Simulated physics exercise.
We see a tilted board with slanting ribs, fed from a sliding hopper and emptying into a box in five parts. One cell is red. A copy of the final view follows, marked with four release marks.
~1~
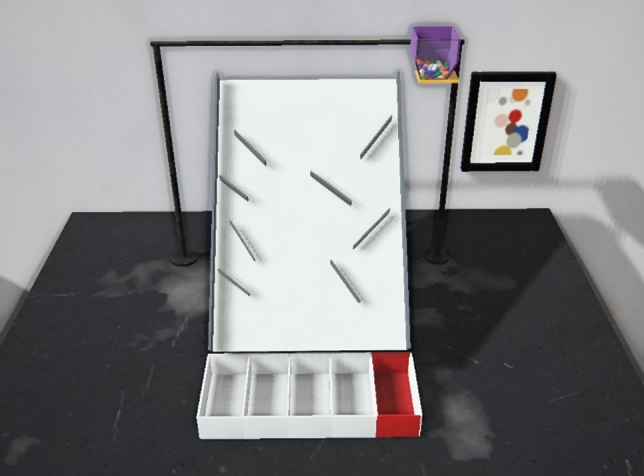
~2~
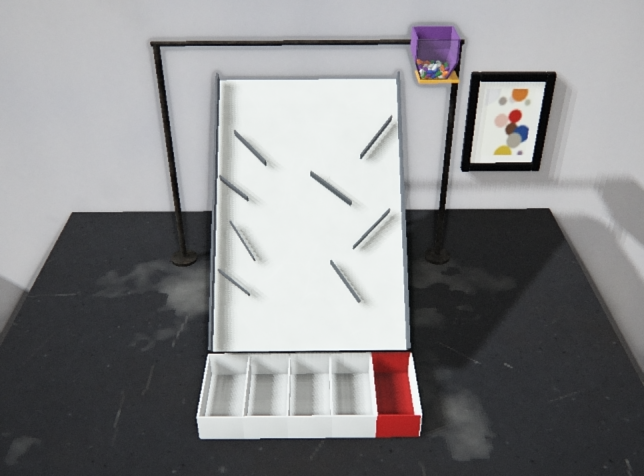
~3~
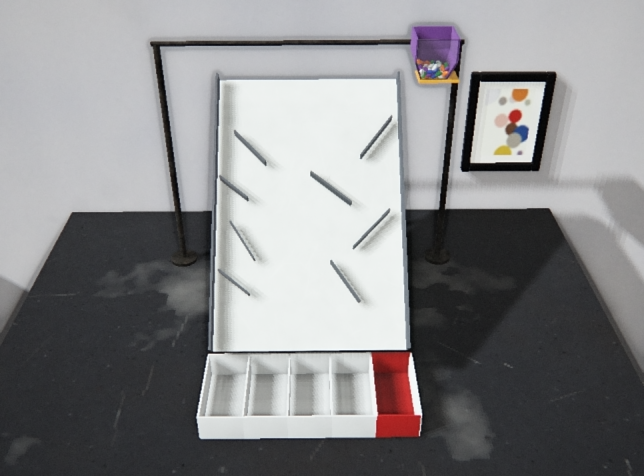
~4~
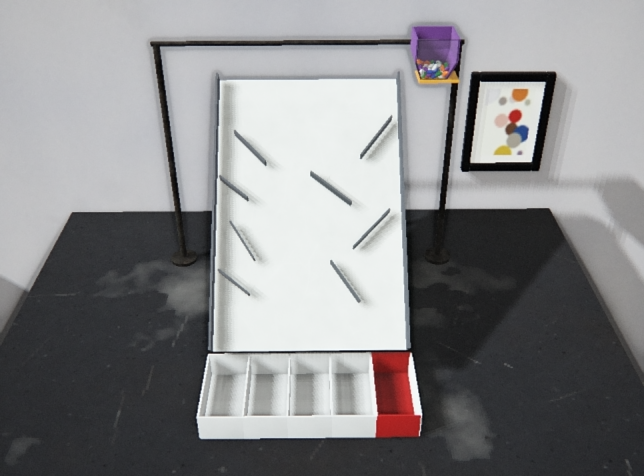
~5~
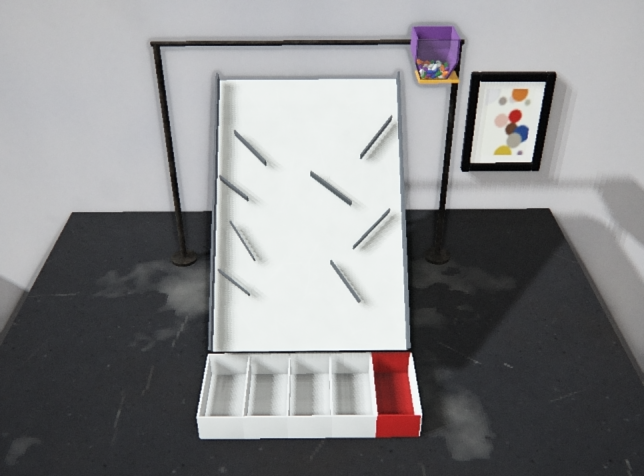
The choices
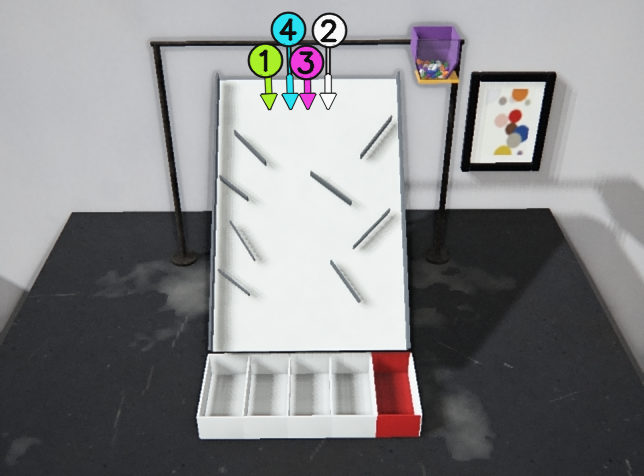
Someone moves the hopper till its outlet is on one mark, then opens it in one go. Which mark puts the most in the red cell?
It is 2.
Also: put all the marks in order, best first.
The order is 2, 3, 4, 1.
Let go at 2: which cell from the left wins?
It is the fifth one.
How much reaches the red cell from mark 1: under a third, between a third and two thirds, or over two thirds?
It is under a third.
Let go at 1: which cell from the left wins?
The third from the left.
On the marked copy, mark 1 meets the board at (269, 103); mark 2 meets the board at (328, 103); mark 3 meets the board at (307, 103); mark 4 meets the board at (290, 103).
For mark 1, none in the red cell, nearly all in other cells, a small part outside the box.
For mark 2, most in the red cell, about a quarter in other cells, a stray few outside the box.
For mark 3, about a third in the red cell, about half in other cells, a stray few outside the box.
For mark 4, a small part in the red cell, most in other cells, a small part outside the box.
